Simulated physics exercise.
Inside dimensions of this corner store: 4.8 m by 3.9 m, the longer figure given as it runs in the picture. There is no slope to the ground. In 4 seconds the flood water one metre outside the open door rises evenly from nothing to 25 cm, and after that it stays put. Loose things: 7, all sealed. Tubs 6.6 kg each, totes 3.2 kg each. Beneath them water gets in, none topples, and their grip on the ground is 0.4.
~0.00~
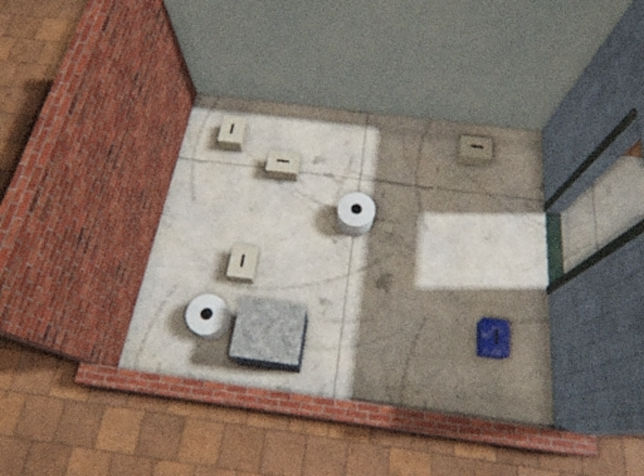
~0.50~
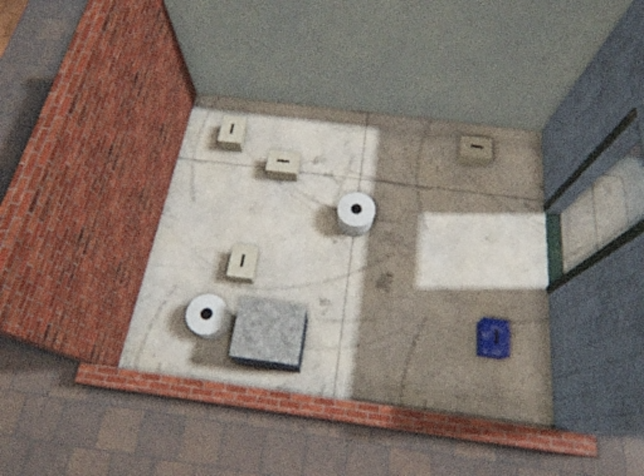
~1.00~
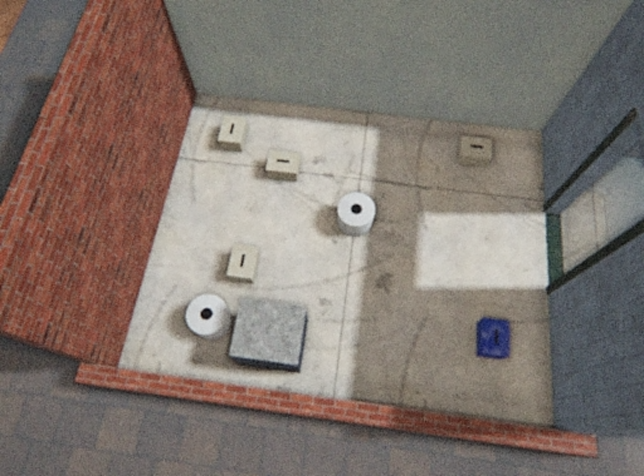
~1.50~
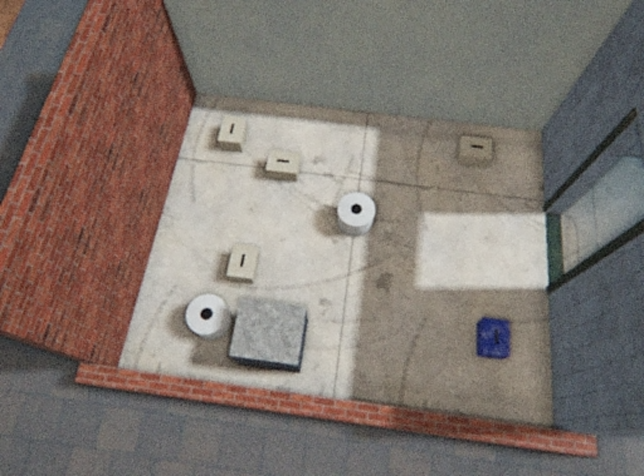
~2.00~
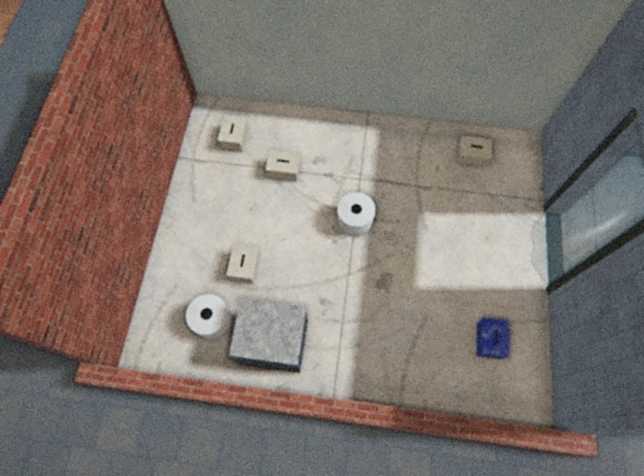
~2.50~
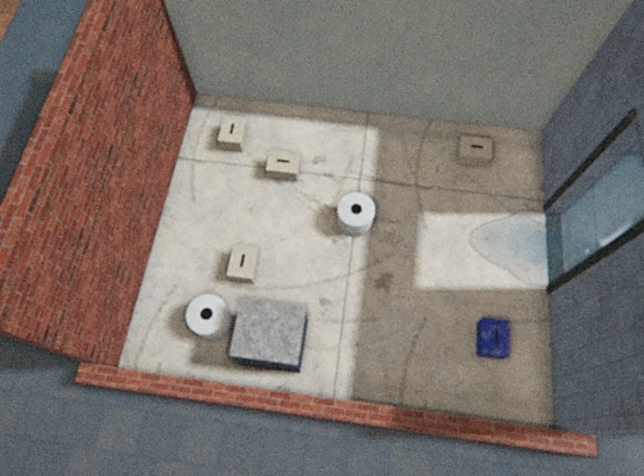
Corner store with brick and grey walls, water creeping in through the right-hand opening while the tubs and totes stay still.
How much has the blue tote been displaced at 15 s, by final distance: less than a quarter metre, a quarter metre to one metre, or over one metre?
A quarter metre to one metre.
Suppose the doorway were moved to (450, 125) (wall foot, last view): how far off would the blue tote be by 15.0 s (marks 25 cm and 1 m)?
You'd see the blue tote wander off a long way.
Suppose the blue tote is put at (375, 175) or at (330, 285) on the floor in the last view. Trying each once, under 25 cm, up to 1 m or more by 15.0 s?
A long trip, then a long trip.
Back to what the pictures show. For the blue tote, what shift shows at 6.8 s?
Roughly 5 cm by then.
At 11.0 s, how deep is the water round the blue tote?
The depth there is around 4 cm.
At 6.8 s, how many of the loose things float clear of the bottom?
At that moment it comes to 3.
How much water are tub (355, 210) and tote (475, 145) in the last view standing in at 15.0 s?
Around 14 cm and 5 cm.
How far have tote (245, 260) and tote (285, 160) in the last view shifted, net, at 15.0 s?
In that order: 120 cm, 80 cm.
After 3.5 s the blue tote is near (496, 337), 0.0 m from its start, aground; 0 afloat.
After 6.8 s the blue tote is near (496, 342), 0.1 m from its start, aground; 3 afloat.
After 11.0 s the blue tote is near (514, 362), 0.3 m from its start, afloat; 7 afloat.
After 15.0 s the blue tote is near (429, 324), 0.8 m from its start, afloat; 7 afloat.
